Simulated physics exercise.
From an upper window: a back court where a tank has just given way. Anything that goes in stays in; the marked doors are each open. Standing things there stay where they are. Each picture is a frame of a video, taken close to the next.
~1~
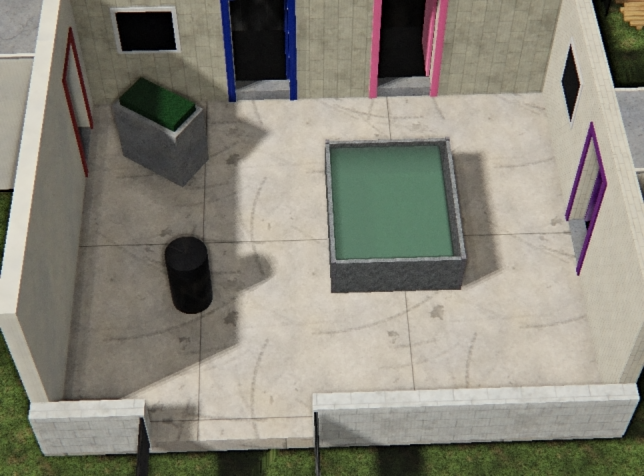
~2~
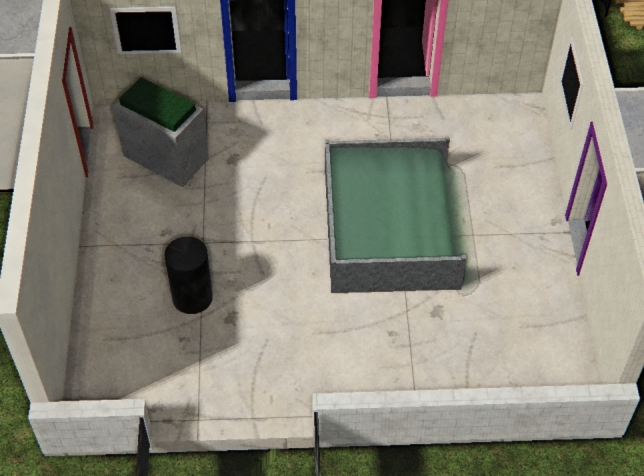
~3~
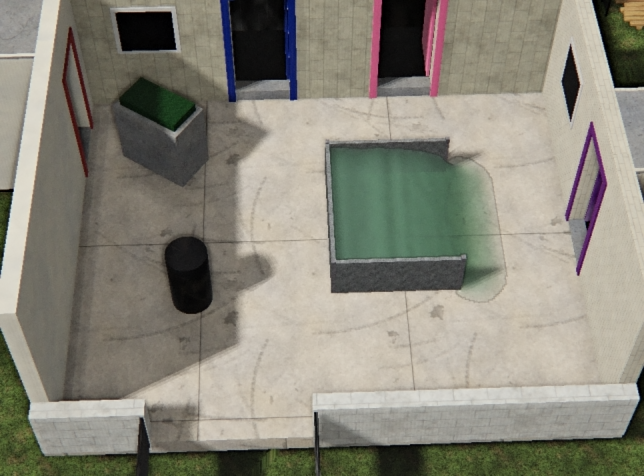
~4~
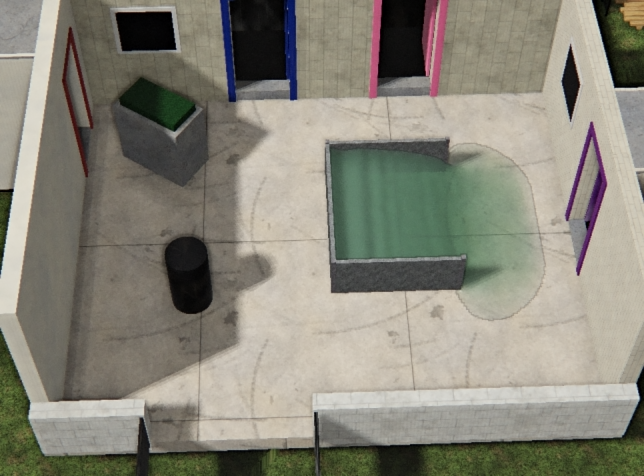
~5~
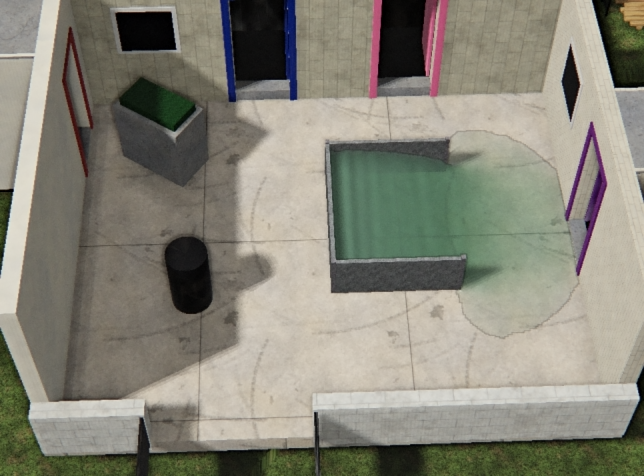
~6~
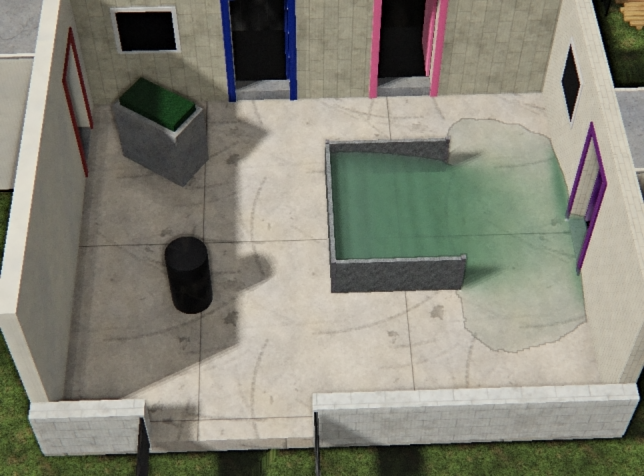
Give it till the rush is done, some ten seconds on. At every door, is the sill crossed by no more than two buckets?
In order: I expect the blue door to let through an acceptable amount; I expect the pink door to let through an acceptable amount; I expect the purple door to let through too much; I expect the red door to let through an acceptable amount.
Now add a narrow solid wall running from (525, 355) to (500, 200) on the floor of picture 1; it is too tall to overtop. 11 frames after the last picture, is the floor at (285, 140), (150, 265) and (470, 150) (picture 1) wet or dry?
Taking the points in order, they are high and dry, high and dry and inundated.
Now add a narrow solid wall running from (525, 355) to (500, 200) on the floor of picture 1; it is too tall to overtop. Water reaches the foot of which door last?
Answer: The red-painted one.
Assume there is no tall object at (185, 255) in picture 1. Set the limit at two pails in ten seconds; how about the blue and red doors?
Result - blue stays within the limit; red stays within the limit.
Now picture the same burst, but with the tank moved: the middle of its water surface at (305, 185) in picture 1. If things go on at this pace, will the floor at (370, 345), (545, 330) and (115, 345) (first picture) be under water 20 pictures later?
Going through them in that order: Still bare, waterlogged and still bare.
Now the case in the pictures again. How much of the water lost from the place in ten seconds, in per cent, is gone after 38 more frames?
Near 90 in a hundred.
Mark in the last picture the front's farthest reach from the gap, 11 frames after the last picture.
Somewhere around (599, 411).
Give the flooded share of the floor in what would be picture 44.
About 85 per cent.
A moment on, water covers 20 % of the floor; the blue door not reached, the pink door not reached, the purple door far over two buckets in, the red door not reached.
Next, water covers 25 % of the floor; the blue door not reached, the pink door not reached, the purple door far over two buckets in, the red door not reached.
Then, water covers 45 % of the floor; the blue door wet at the sill, nothing in, the pink door wet at the sill, nothing in, the purple door far over two buckets in, the red door not reached.
Later, water covers 85 % of the floor; the blue door wet at the sill, nothing in, the pink door wet at the sill, nothing in, the purple door far over two buckets in, the red door wet at the sill, nothing in.
In the end, water covers 95 % of the floor; the blue door wet at the sill, nothing in, the pink door wet at the sill, nothing in, the purple door far over two buckets in, the red door wet at the sill, nothing in.
